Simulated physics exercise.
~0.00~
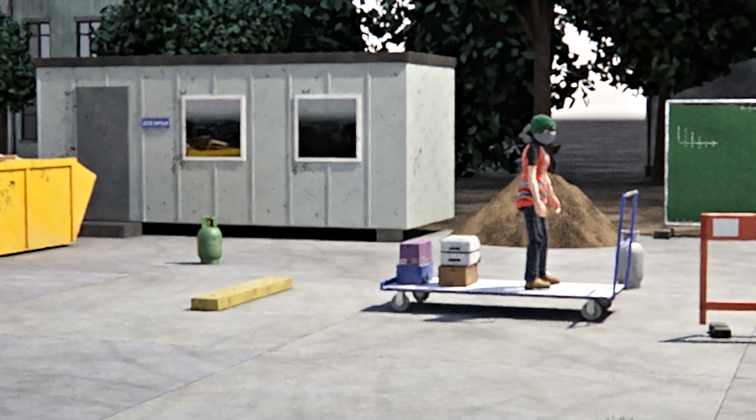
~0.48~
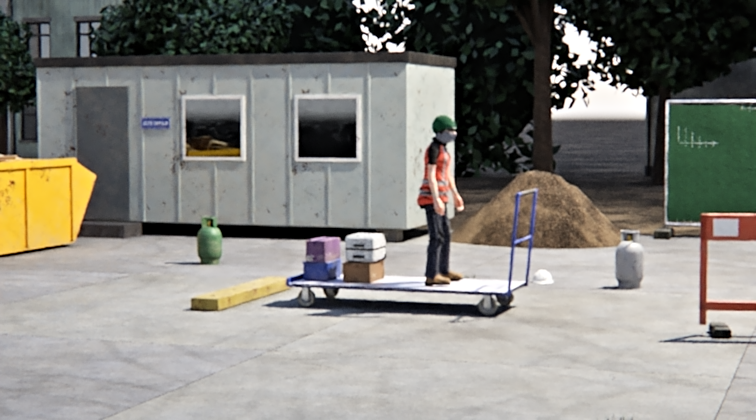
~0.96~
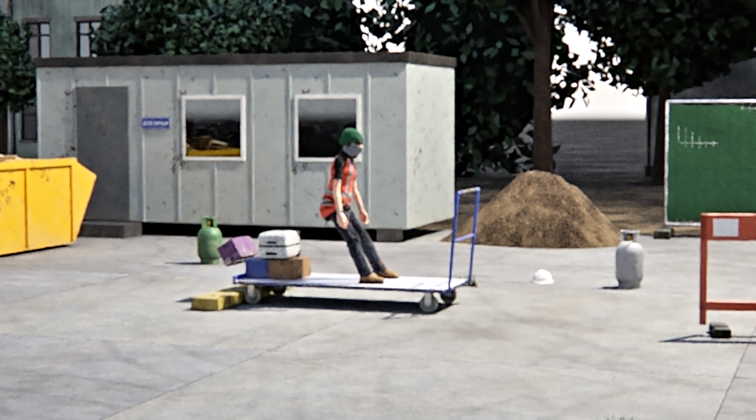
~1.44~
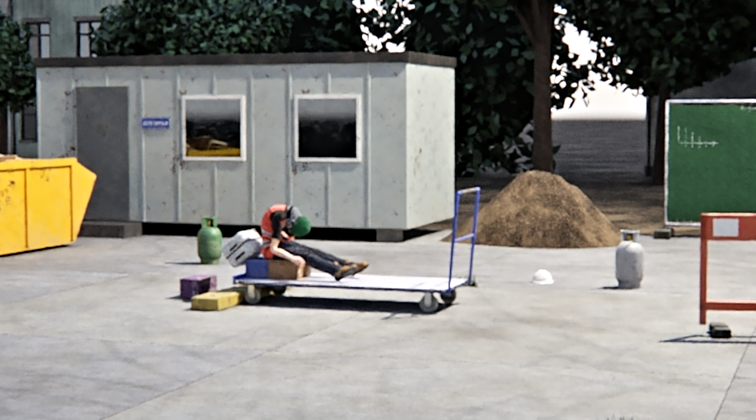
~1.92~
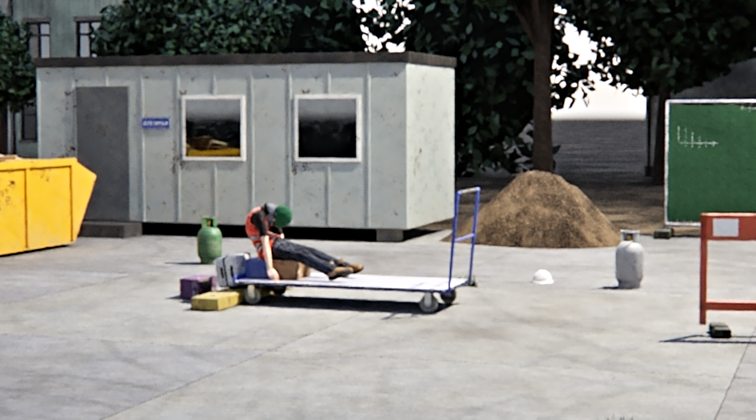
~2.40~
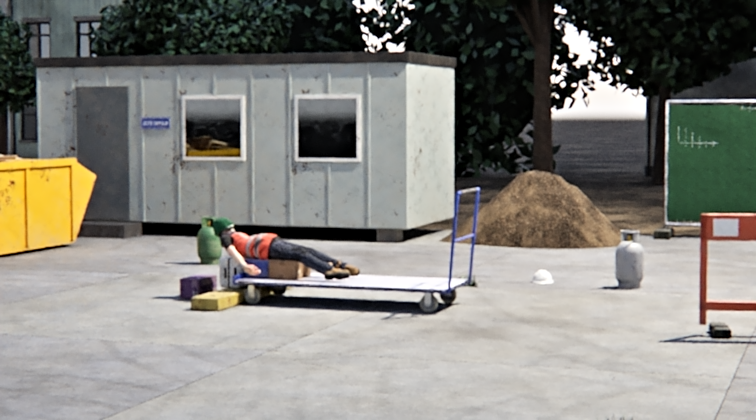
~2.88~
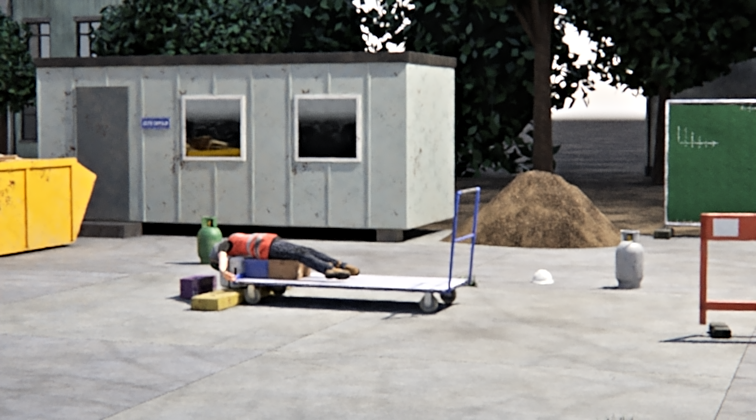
Worker riding a flatbed trolley left into a low yellow step, falling back across the boxes as two tumble off the front.
